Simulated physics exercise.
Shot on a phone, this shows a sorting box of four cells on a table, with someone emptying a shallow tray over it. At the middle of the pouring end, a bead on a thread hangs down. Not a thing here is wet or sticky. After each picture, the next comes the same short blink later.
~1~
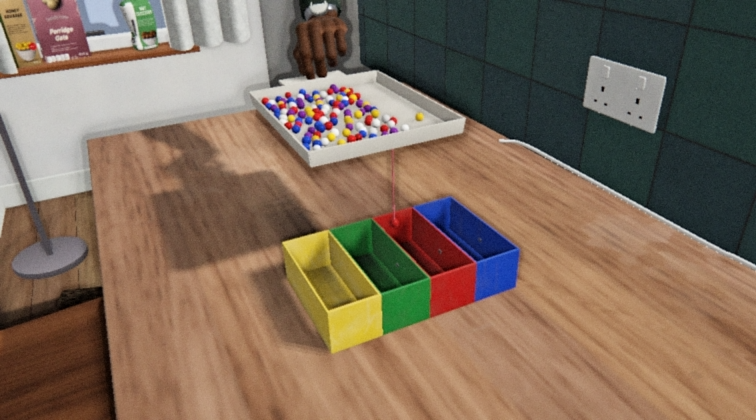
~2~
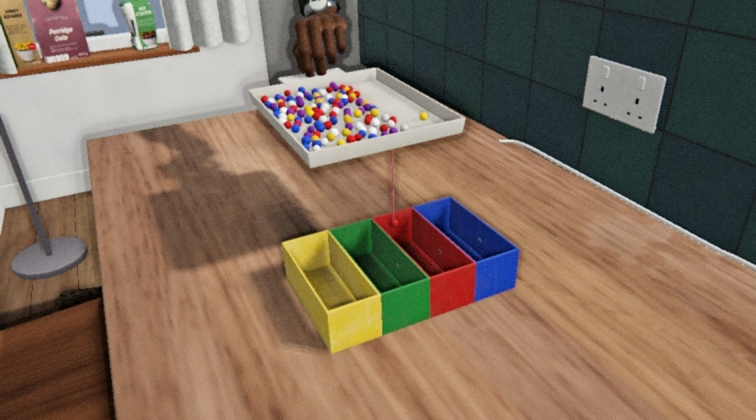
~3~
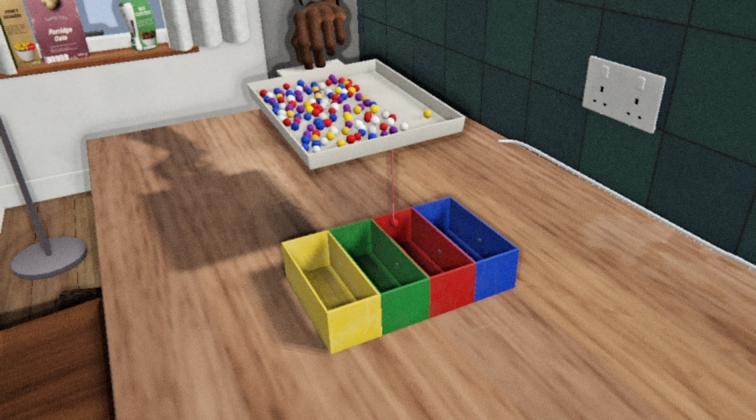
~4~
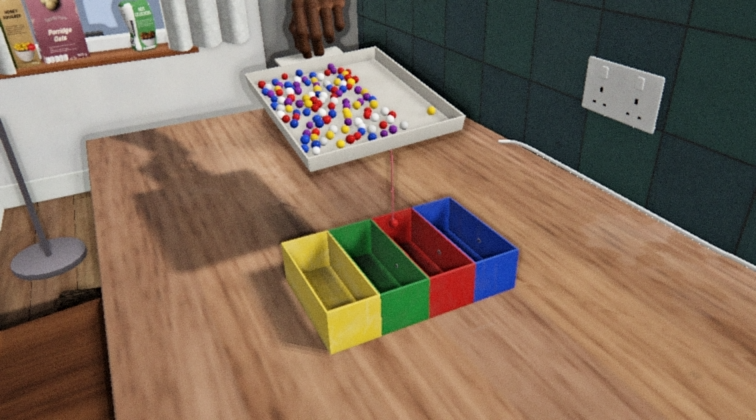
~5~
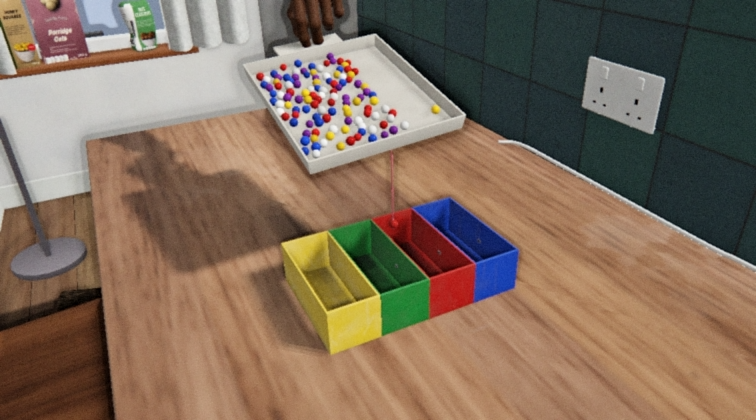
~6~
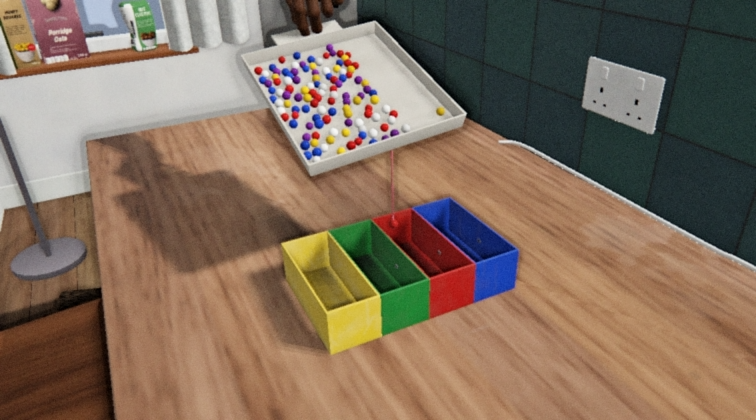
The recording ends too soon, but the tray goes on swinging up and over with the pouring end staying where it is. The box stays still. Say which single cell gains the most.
The one that gains the most is the yellow cell.
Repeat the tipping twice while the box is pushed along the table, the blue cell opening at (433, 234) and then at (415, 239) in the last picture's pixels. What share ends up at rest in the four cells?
Try 1: Some 90 %; try 2: Some 100 %.
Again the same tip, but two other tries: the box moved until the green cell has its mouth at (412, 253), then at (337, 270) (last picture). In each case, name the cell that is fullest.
Case 1 - the yellow cell; case 2 - the cell in green.
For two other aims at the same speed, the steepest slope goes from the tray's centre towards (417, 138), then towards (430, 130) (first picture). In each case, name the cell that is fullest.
The blue one, then blue.
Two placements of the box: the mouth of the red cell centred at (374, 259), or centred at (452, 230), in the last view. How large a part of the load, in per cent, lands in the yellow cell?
0 % and 30 %.
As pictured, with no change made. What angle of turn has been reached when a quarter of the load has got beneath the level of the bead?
It has tipped about 90 degrees.
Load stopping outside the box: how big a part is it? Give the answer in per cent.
Estimate: Around 10 percent.
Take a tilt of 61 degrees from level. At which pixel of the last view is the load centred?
Look close to (334, 137) in the last picture.
Soon after the last picture, tray tipped steeply; nearly all on the tray; a stray few in the yellow cell.
A little later, tray tipped right over; about a quarter on the tray; about a third in the yellow cell; a small part in the green cell; a stray few in the red cell; about a quarter falling or outside the box.
Later still, tray tipped past a quarter turn; about two thirds in the yellow cell; about a quarter in the green cell; a stray few in the red cell; a small part falling or outside the box.
By the end, tray tipped past a quarter turn; about two thirds in the yellow cell; about a quarter in the green cell; a stray few in the red cell; none in the blue cell; a small part outside the box.
